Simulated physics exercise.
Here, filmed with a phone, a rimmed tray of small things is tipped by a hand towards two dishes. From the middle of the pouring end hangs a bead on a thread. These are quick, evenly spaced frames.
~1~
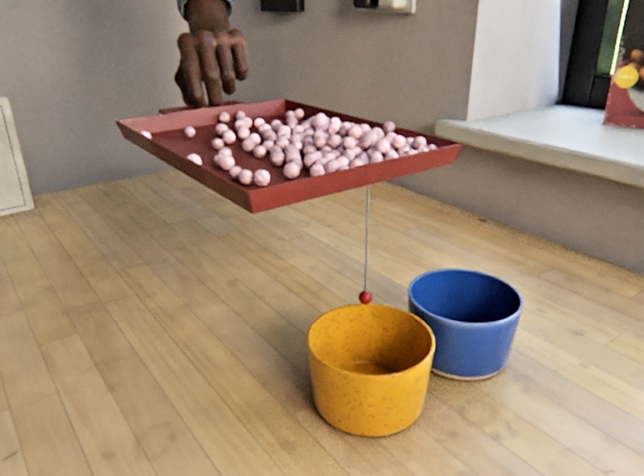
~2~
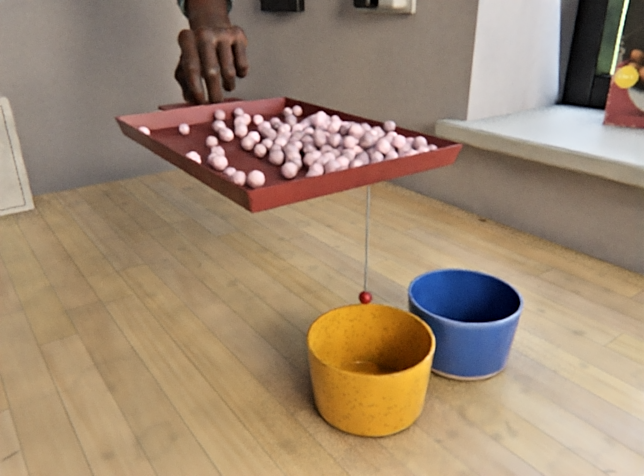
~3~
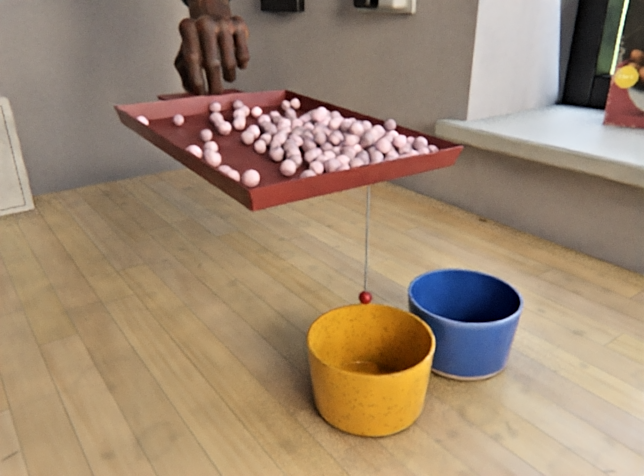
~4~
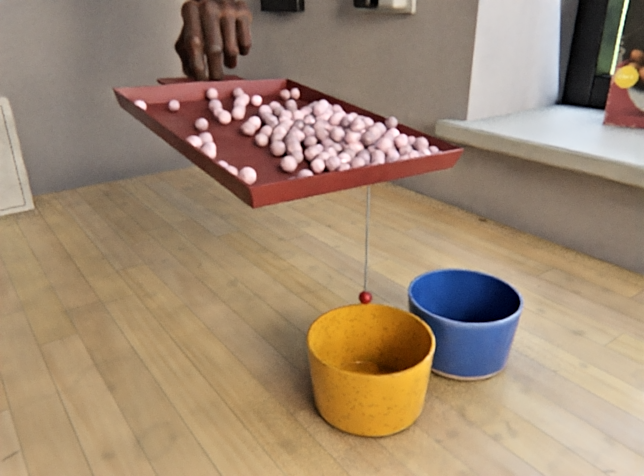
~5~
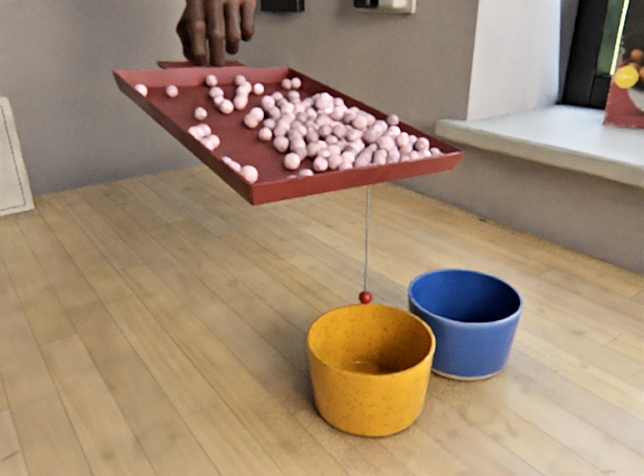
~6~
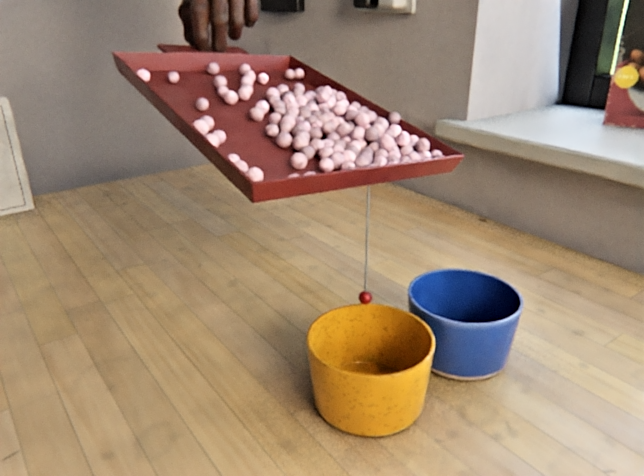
On a pale wooden tabletop before a grey wall, seen from slightly above by a still camera, a windowsill shows at the upper right. A hand holds a red rimmed tray of small pinkish balls, a red bead hanging on a thread beneath it, near a yellow dish and a blue dish behind it to the right. The hand steadily raises the tray's far left side, tilting it a little towards the right, while some balls shift slightly across it.
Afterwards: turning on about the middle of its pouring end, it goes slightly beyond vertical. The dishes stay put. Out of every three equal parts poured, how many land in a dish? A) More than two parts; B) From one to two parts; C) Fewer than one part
The answer is A.
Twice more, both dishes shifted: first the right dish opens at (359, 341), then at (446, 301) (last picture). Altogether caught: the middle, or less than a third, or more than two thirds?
Try one: Less than a third. Try two: Over two thirds.
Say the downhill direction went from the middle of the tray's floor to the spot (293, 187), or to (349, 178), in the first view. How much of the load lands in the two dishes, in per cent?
I'd expect around 30 in a hundred first and around 60 in a hundred second.
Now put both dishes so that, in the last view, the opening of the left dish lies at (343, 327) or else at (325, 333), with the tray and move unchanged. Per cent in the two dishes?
Roughly 60% the first time and 50% the second time.
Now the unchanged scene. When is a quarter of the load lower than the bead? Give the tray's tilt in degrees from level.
A tilt of roughly 65°.
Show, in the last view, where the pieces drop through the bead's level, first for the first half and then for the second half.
Initially about (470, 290); subsequently about (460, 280).
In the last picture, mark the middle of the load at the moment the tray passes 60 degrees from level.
Around (420, 152).
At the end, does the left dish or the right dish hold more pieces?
The victory goes to the right.
Soon after the last picture, tray tipped steeply; most on the tray; a stray few in the left dish; a small part in the right dish; a stray few outside both; a small part in the air.
A little later, tray tipped past a quarter turn; a small part in the left dish; most in the right dish; a small part outside both; a stray few in the air.
Later still, tray tipped past a quarter turn; a small part in the left dish; most in the right dish; a small part outside both.
By the end, tray tipped past a quarter turn; a small part in the left dish; most in the right dish; a small part outside both.
